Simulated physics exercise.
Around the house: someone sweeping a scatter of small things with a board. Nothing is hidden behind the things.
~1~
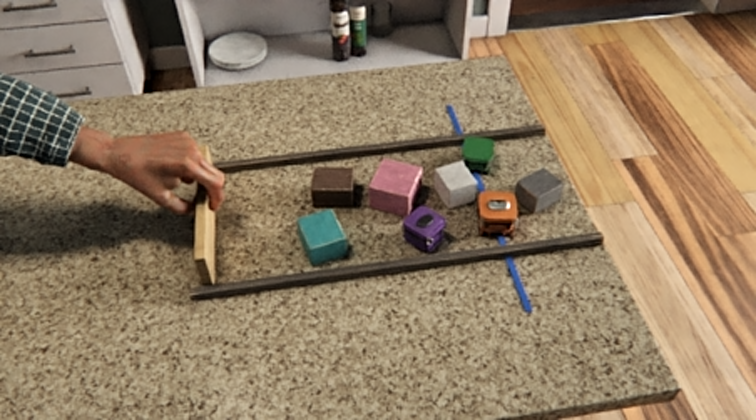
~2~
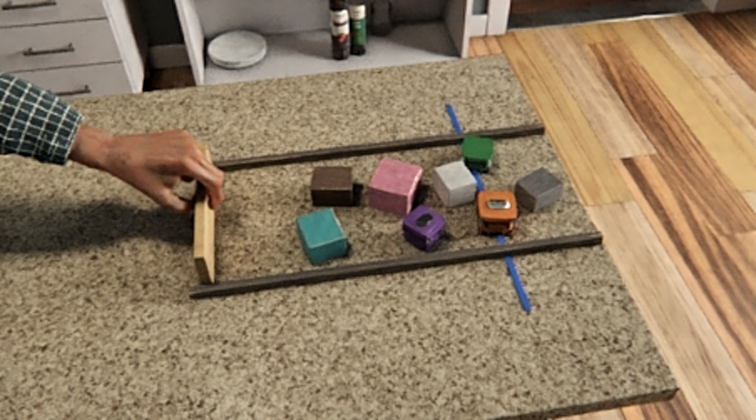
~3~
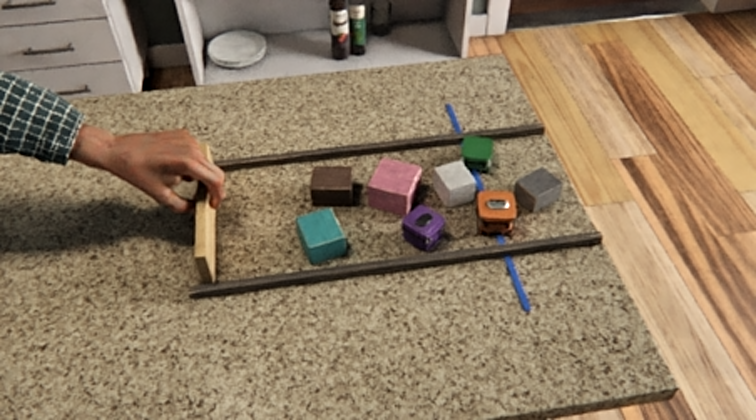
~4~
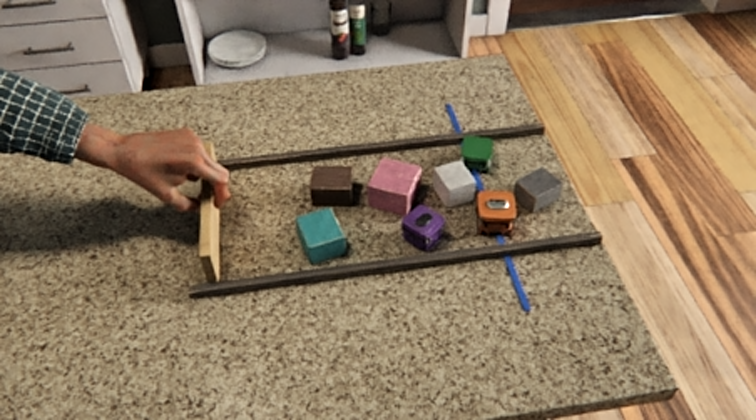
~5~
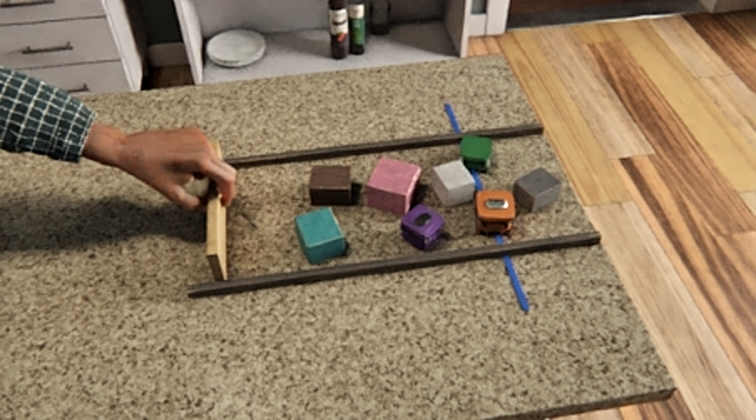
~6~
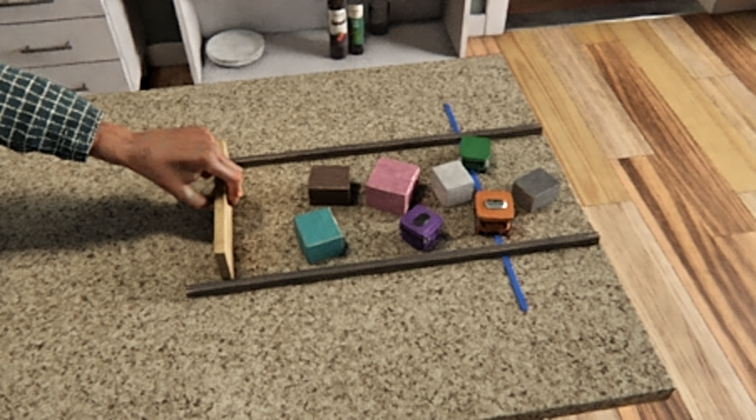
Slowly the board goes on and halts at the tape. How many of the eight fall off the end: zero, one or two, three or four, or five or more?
The number that fall off is one or two.
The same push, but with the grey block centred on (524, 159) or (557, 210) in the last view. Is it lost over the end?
The grey block does not fall; comes down.
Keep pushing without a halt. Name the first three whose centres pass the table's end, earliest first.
The order is the grey block, the white block, the orange case.
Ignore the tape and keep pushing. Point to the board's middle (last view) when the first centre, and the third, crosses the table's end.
At (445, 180) for the first, at (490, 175) for the third.
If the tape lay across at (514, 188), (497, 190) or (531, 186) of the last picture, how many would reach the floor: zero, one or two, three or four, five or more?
One after another: 3 or 4; three to four; at least five.
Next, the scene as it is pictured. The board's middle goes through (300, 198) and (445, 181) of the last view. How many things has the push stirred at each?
By then 1, and 8.
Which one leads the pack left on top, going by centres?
The white block.
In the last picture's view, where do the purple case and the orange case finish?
The purple case stops around (549, 221); the orange case around (576, 208).
Soon after, none off yet; grey block at rest near (535, 190); green case at rest near (474, 155); orange case at rest near (493, 213).
After that, none off yet; grey block displaced about its own width near (580, 192); green case displaced a little near (487, 151); orange case displaced about its own width near (540, 210).
In the end, the number that fall off is one or two; gone, grey block.
